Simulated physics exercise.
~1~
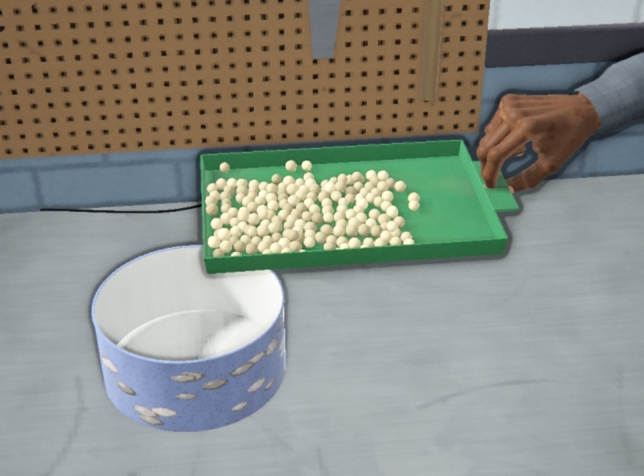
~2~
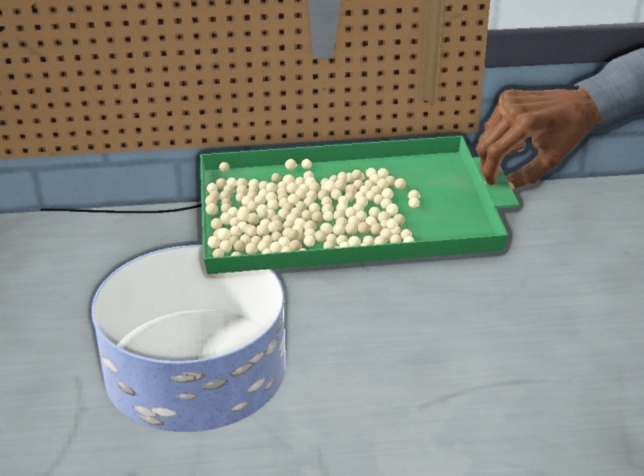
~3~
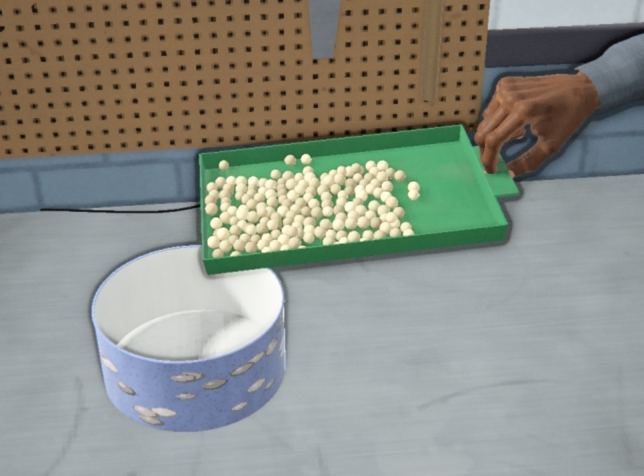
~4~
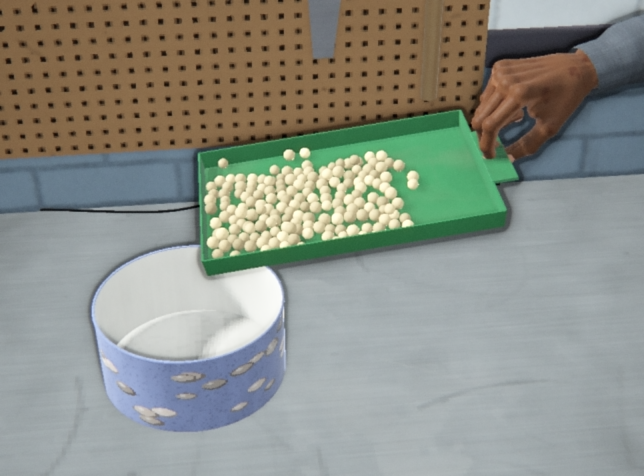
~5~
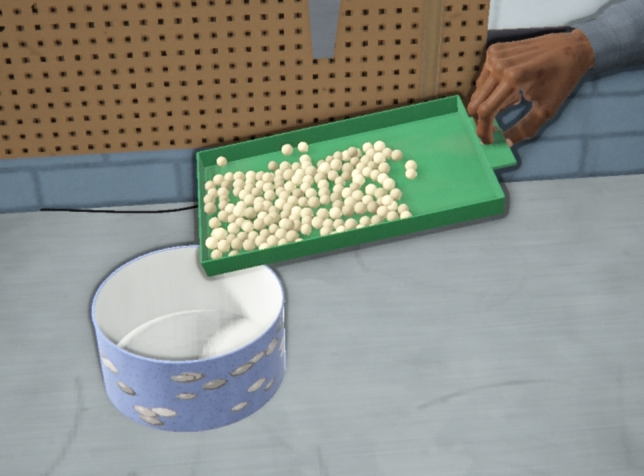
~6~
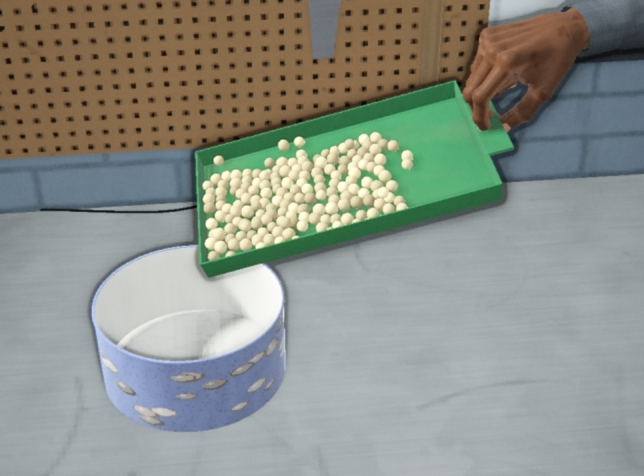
In the video, a hand holds a green rimmed tray of small, round, cream-coloured pieces beside a blue patterned pot, then gradually raises the tray's right end, tilting it down toward the left while the pieces stay bunched in place.
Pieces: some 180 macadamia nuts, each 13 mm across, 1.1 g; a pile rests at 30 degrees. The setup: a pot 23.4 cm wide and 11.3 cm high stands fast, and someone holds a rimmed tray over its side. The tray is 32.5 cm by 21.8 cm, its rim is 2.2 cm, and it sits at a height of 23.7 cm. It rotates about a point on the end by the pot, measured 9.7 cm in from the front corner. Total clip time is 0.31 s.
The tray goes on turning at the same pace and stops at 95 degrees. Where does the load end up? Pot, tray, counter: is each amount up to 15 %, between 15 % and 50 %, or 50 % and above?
Pot: 50 % and above; tray: Up to 15 %; counter: Between 15 % and 50 %.
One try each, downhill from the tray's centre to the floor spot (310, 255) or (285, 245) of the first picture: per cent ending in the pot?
First try: Around 45 percent; second try: Around 40 percent.
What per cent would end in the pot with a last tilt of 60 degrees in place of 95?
Around 0 per cent, then.
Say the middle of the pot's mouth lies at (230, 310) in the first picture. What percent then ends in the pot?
Close to 65 in a hundred.
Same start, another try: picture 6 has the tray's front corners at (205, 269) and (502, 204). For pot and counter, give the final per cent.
In the pot: 40 per cent; on the counter: 60 per cent.
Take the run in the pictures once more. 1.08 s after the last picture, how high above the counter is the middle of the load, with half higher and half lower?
Roughly 30 centimetres.
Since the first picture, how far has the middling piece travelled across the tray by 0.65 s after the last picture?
Displacement on the tray: Roughly 3 cm.
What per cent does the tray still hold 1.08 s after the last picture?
100 %, give or take.
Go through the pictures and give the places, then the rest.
In the first picture, tray tilt 0 degrees, front corners at (207, 257) and (504, 237); middle of the pieces at (307, 217); pot at (189, 299).
In the second picture, tray tilt 1 degrees, front corners at (206, 257) and (504, 234); middle of the pieces at (307, 216).
In the third picture, tray tilt 4 degrees, front corners at (206, 258) and (504, 223), lowest corner left front; middle of the pieces at (306, 212).
In the fourth picture, tray tilt 7 degrees, front corners at (204, 259) and (503, 209), lowest corner left front; middle of the pieces at (305, 207).
In the fifth picture, tray tilt 11 degrees, front corners at (203, 261) and (501, 196), lowest corner left front; middle of the pieces at (304, 202).
In the sixth picture, tray tilt 14 degrees, front corners at (203, 262) and (498, 183), lowest corner left front; middle of the pieces at (300, 199); pot at (189, 299).
Then, 0.65 s after the last picture, tilt 52 degrees; the tray holds 100 %, the pot 0 %.
Then, 1.08 s after the last picture, tilt 77 degrees; the tray holds 100 %, the pot 0 %.
Then, 1.59 s after the last picture, tilt 95 degrees; the tray holds 25 %, the pot 10 %.
In the end, pot 75 %, tray 0 %, counter 25 %.
